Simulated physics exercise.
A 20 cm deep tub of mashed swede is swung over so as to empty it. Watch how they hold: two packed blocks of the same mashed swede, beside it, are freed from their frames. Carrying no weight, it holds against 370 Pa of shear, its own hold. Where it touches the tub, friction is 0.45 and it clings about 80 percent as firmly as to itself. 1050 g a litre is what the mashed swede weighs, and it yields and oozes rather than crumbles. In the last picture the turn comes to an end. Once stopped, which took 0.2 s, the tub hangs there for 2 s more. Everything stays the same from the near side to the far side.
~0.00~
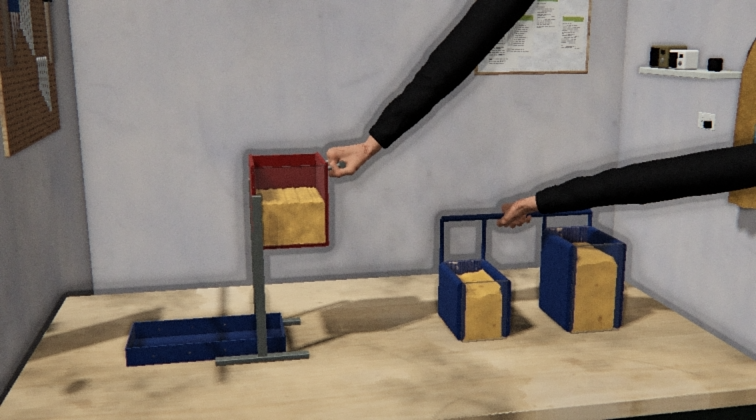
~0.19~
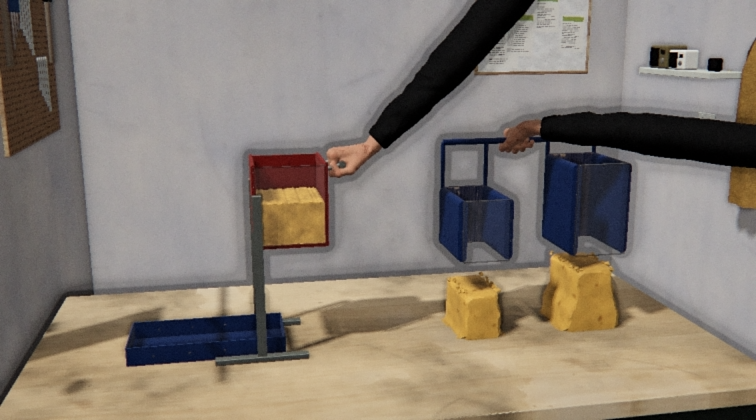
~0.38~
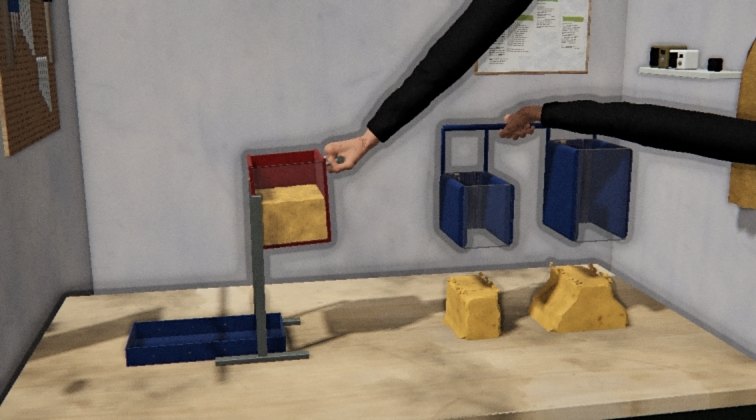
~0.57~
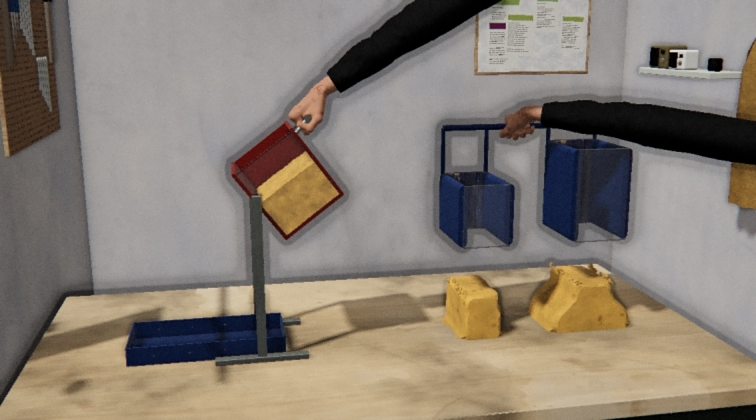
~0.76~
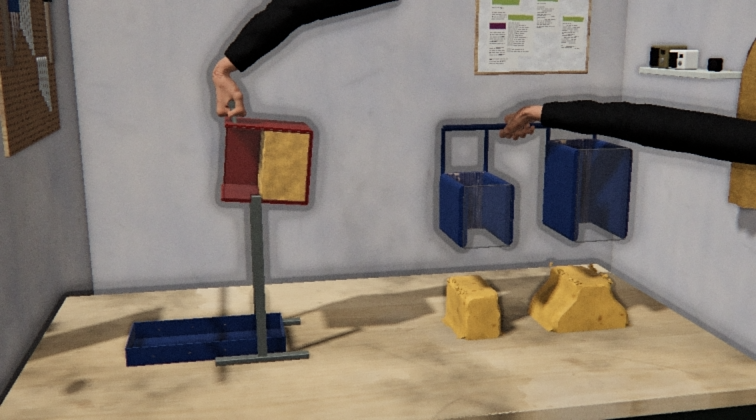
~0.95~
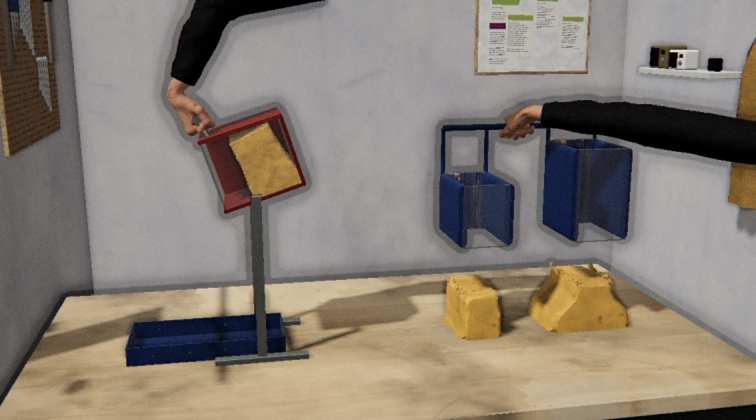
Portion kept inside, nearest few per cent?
Near 55 %.
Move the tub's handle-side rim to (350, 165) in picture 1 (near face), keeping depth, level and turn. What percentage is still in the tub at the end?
30 %, roughly.
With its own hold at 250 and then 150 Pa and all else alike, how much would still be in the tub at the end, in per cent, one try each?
You'd see 45 percent the first time and 25 percent the second.
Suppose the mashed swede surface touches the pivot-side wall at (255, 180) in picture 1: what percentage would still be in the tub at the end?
Then roughly 35 %.
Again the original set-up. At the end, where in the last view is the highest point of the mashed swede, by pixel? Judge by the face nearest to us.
Around (269, 171).
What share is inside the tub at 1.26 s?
The tub holds some 60 % at that moment.
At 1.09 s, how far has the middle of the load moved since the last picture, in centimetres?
Shift: Roughly 6 cm.
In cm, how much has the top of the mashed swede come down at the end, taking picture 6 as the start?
Roughly 11 cm.
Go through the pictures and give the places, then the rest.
The first frame shows handle-side rim at (324, 165), tilt 0 degrees; crest of the mashed swede at (283, 203); block heights 14 cm, 21 cm (left to right).
The second frame shows handle-side rim at (324, 165), tilt 0 degrees; crest of the mashed swede at (283, 203); block heights 13 cm, 18 cm (left to right).
The third frame shows handle-side rim at (322, 161), tilt 3 degrees; crest of the mashed swede at (320, 198); block heights 13 cm, 15 cm (left to right).
The fourth frame shows handle-side rim at (290, 131), tilt 37 degrees; crest of the mashed swede at (311, 163); block heights 13 cm, 14 cm (left to right).
The fifth frame shows handle-side rim at (227, 128), tilt 85 degrees; crest of the mashed swede at (270, 132); block heights 13 cm, 14 cm (left to right).
The sixth frame shows handle-side rim at (200, 145), tilt 107 degrees; crest of the mashed swede at (268, 125); block heights 13 cm, 14 cm (left to right).
After 1.09 s, the tub is at 107 degrees and holds 100 %.
After 1.26 s, the tub is at 107 degrees and holds 62 %.
After 1.43 s, the tub is at 107 degrees and holds 55 %.
After 1.60 s, the tub is at 107 degrees and holds 55 %.
After 2.95 s, the tub is at 107 degrees and holds 55 %.
